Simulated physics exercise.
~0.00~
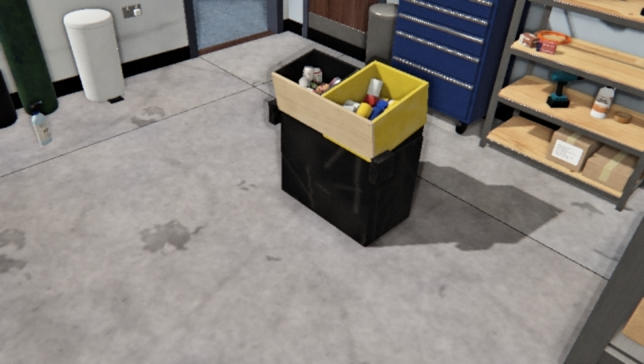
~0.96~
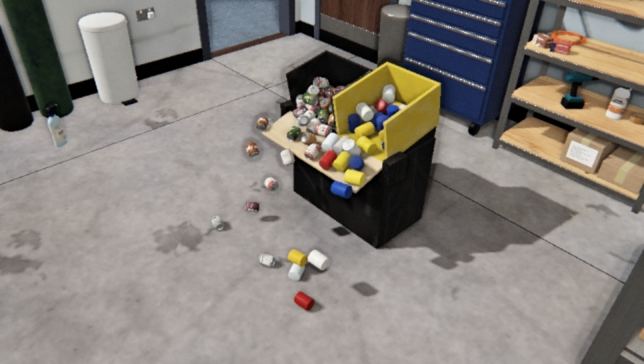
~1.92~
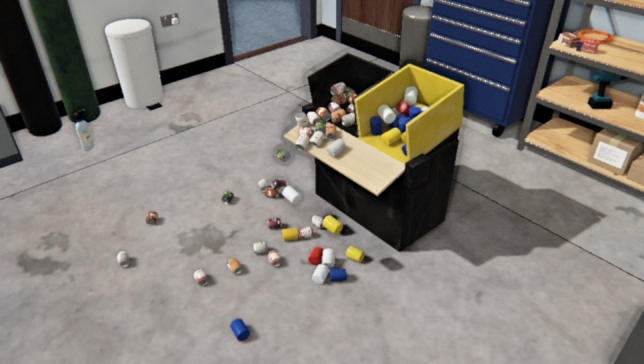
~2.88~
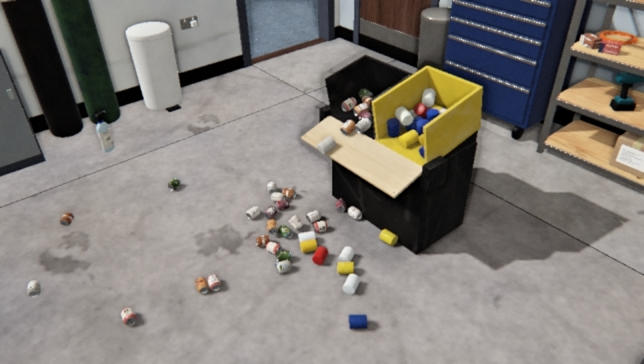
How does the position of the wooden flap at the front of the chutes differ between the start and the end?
At the start the flap leaned up against the front of the chutes, closing them off. By the end it had been lowered and lay nearly flat, sticking out in front of them.
A black and a yellow chute stood side by side on a dark base, filled with small cans and jars, until their shared wooden front flap lowered. The contents tumbled out and scattered across the floor, leaving some still inside both chutes.
